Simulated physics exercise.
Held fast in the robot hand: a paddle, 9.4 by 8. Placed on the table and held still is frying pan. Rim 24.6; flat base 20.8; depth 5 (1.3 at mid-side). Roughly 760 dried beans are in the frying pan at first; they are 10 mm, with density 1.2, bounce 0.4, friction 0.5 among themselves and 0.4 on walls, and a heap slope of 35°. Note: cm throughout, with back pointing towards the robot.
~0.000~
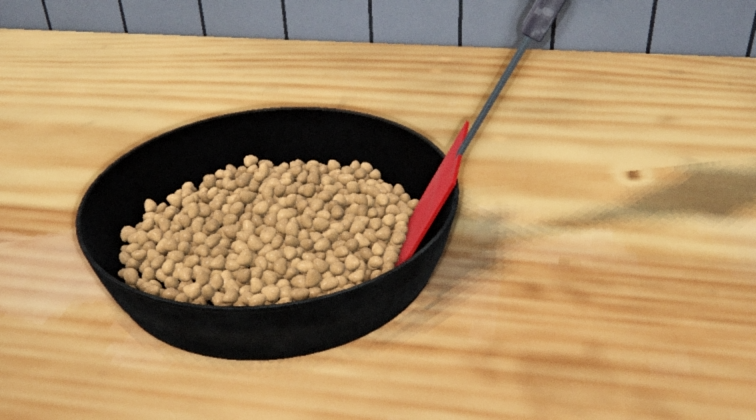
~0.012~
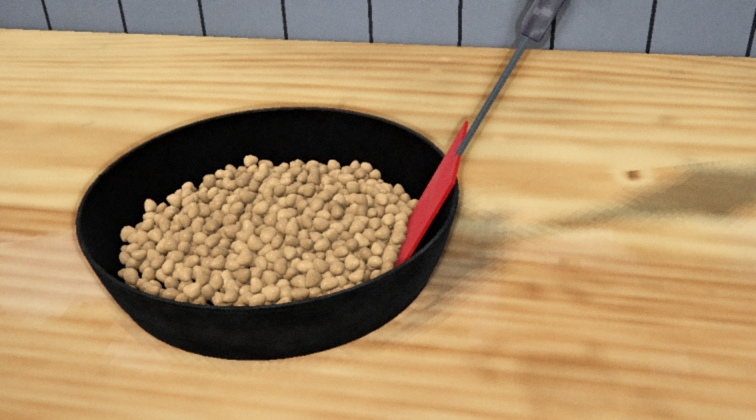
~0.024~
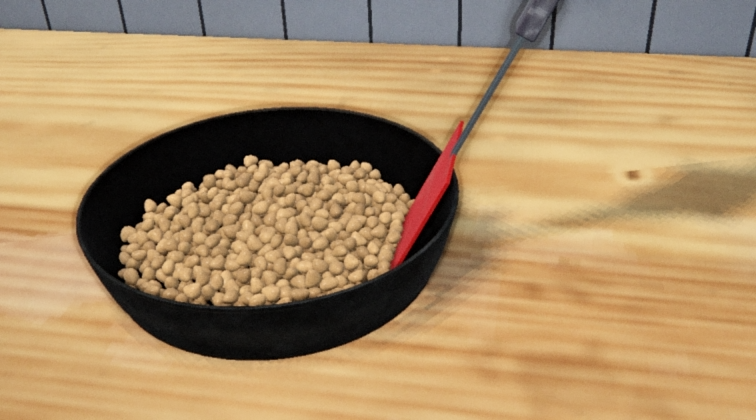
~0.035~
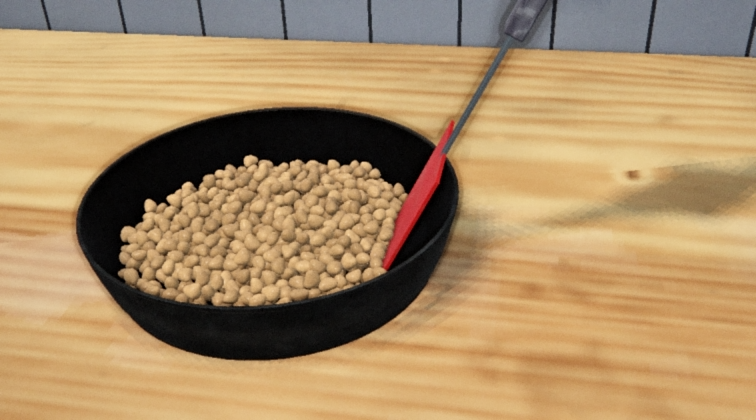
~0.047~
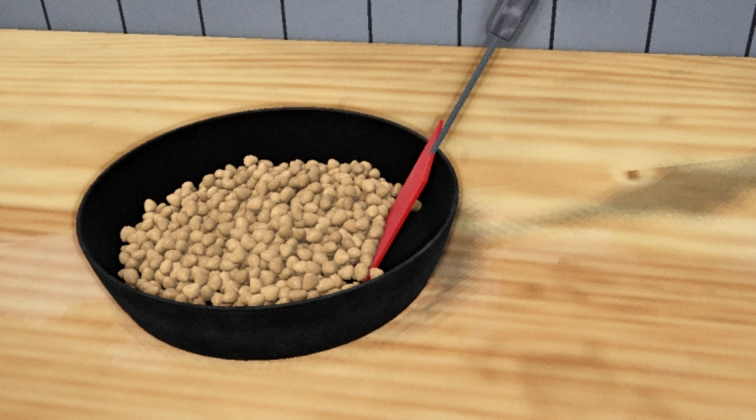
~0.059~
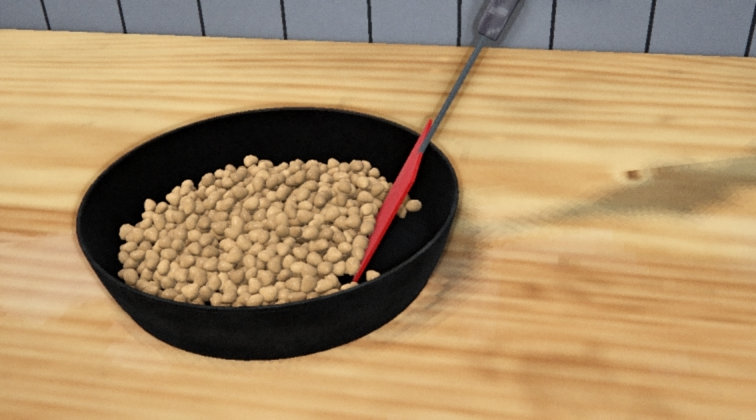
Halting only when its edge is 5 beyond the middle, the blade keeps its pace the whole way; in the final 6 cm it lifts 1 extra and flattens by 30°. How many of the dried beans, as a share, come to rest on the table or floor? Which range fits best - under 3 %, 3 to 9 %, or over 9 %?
The range that fits: Under 3 %.
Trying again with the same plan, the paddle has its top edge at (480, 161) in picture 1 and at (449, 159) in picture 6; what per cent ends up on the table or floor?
Roughly 0 %.
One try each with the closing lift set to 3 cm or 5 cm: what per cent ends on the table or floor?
Estimates, in order: 0 % then 0 %.
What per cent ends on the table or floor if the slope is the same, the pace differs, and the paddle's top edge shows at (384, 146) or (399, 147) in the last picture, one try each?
Some 0 and 0 per cent.
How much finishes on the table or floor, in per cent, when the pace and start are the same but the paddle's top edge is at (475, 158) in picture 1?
About 0 per cent.
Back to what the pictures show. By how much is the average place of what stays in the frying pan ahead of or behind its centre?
Forward offset: Roughly 4.0 cm.
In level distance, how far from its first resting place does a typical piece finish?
Distance: Near 3 cm.
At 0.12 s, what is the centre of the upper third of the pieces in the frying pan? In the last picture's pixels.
Around (254, 220).
After 0.12 s, sloping 64°, highest piece 4 above the table; 762 in the frying pan.
After 0.19 s, sloping 50°, highest piece 5 above the table; 762 in the frying pan.
After 0.42 s, sloping 34°, highest piece 5 above the table; 762 in the frying pan.
After 1.47 s, sloping 34°, highest piece 5 above the table; 762 in the frying pan.
At rest, 762 in the frying pan. That is 0 % on the table or floor.
